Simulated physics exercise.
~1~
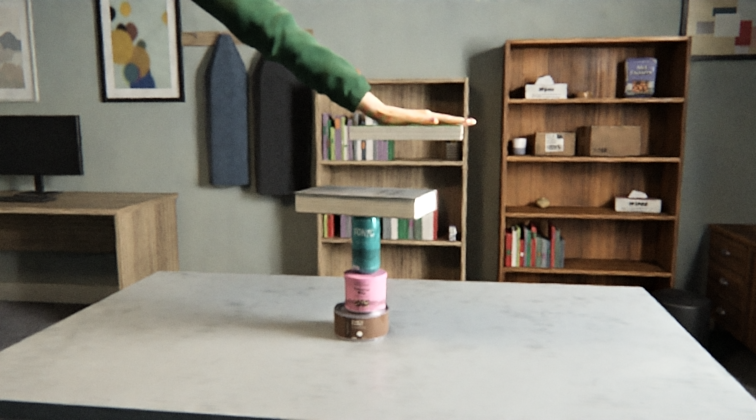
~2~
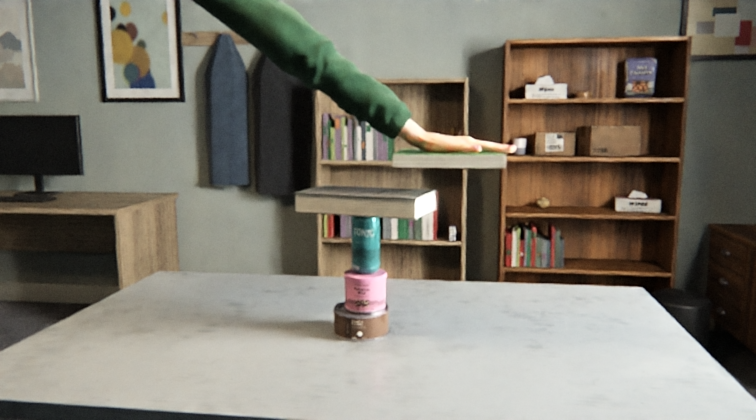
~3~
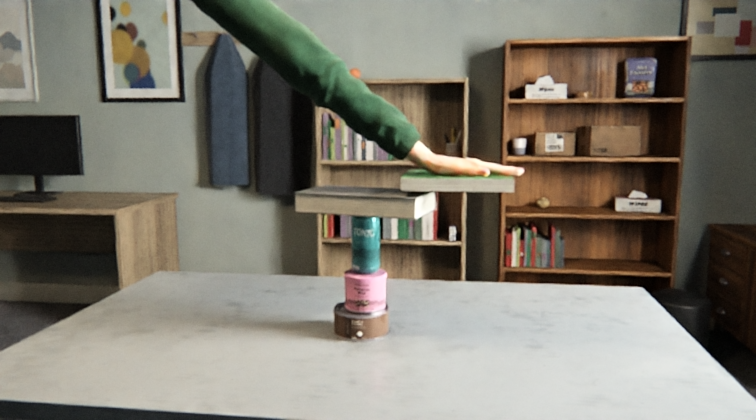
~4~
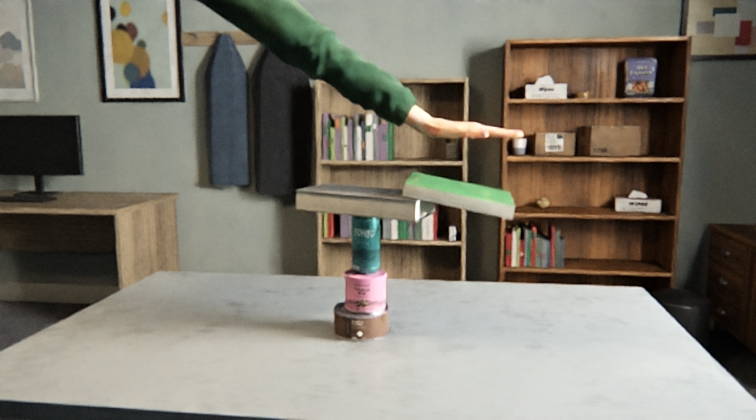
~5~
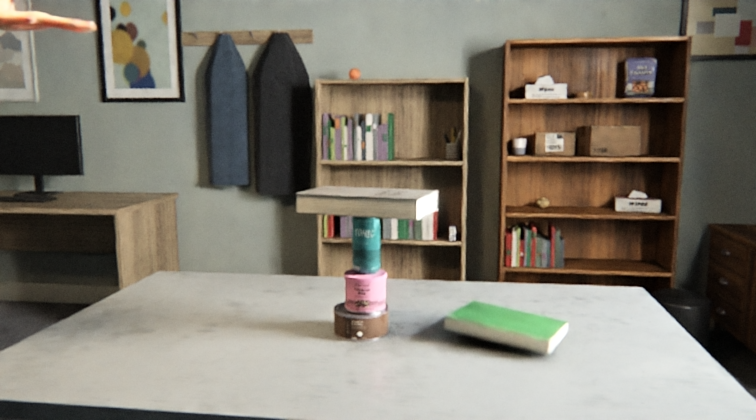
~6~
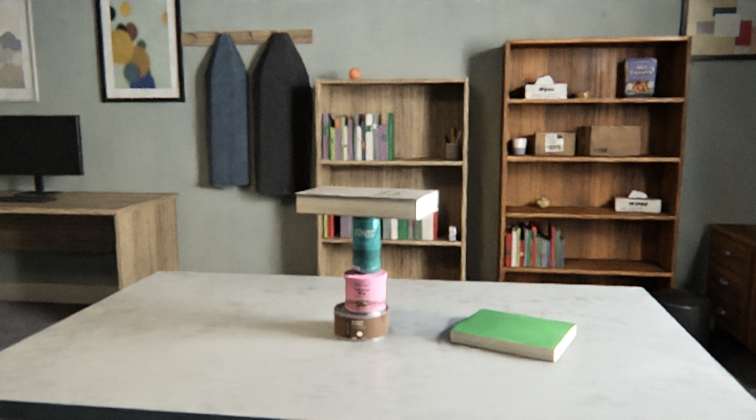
A green book released by a hand tips off the stack and lands on the table.
